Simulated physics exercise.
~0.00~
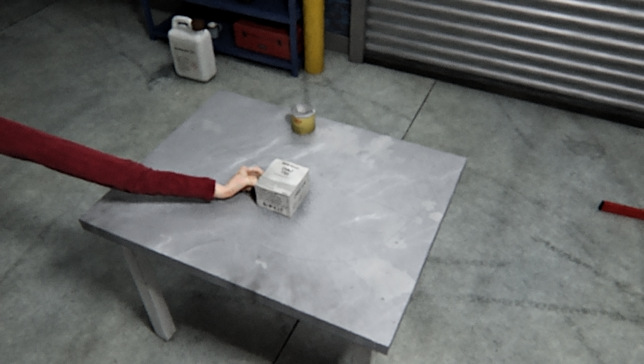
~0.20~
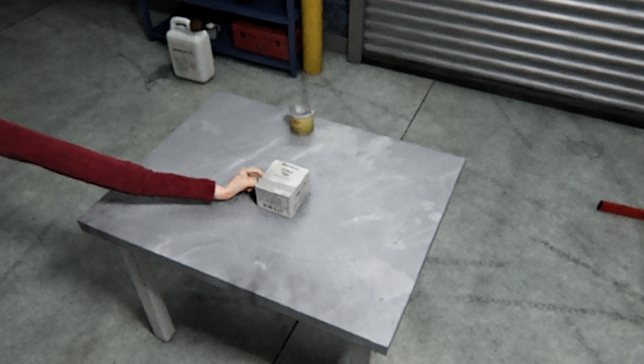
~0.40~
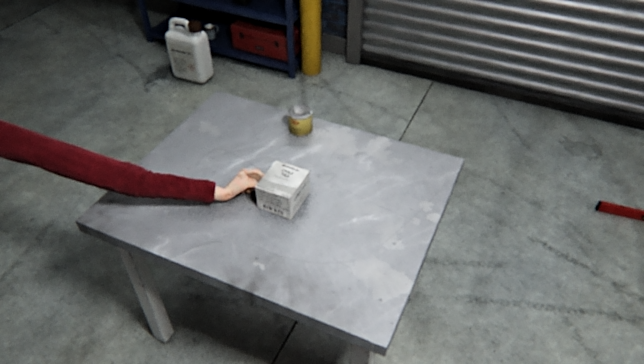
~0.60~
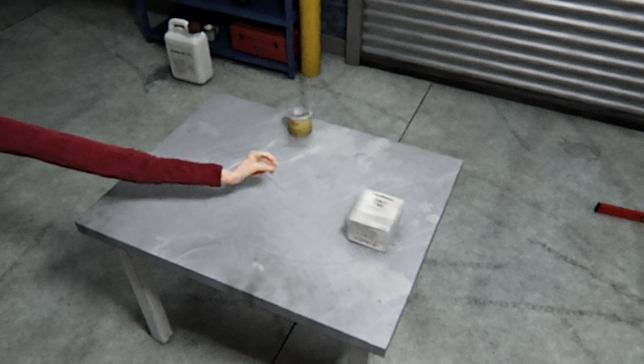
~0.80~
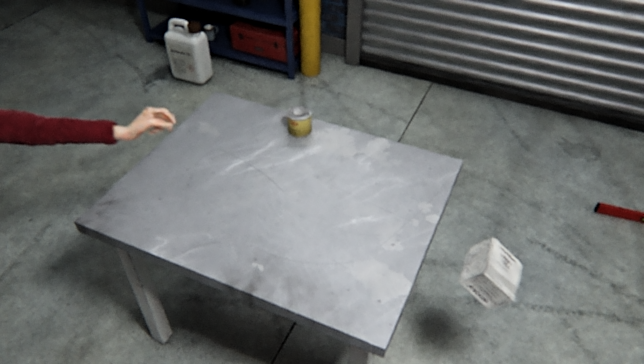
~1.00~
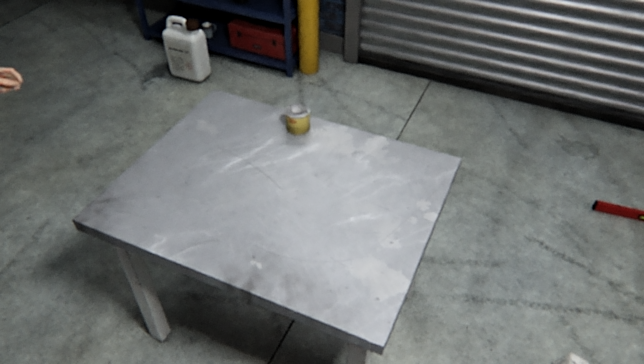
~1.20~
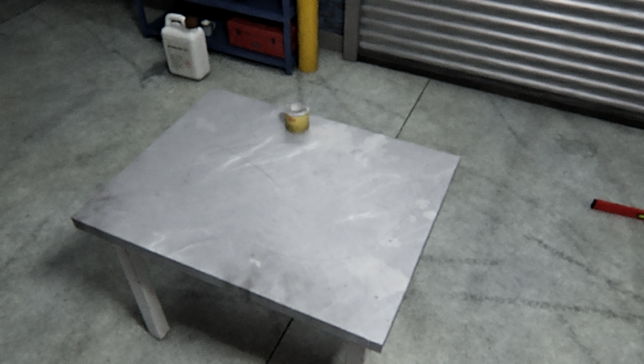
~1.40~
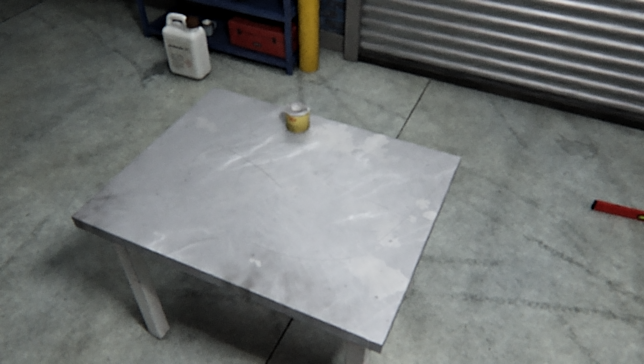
A white box shoved by a hand slides right across the table and tumbles off.
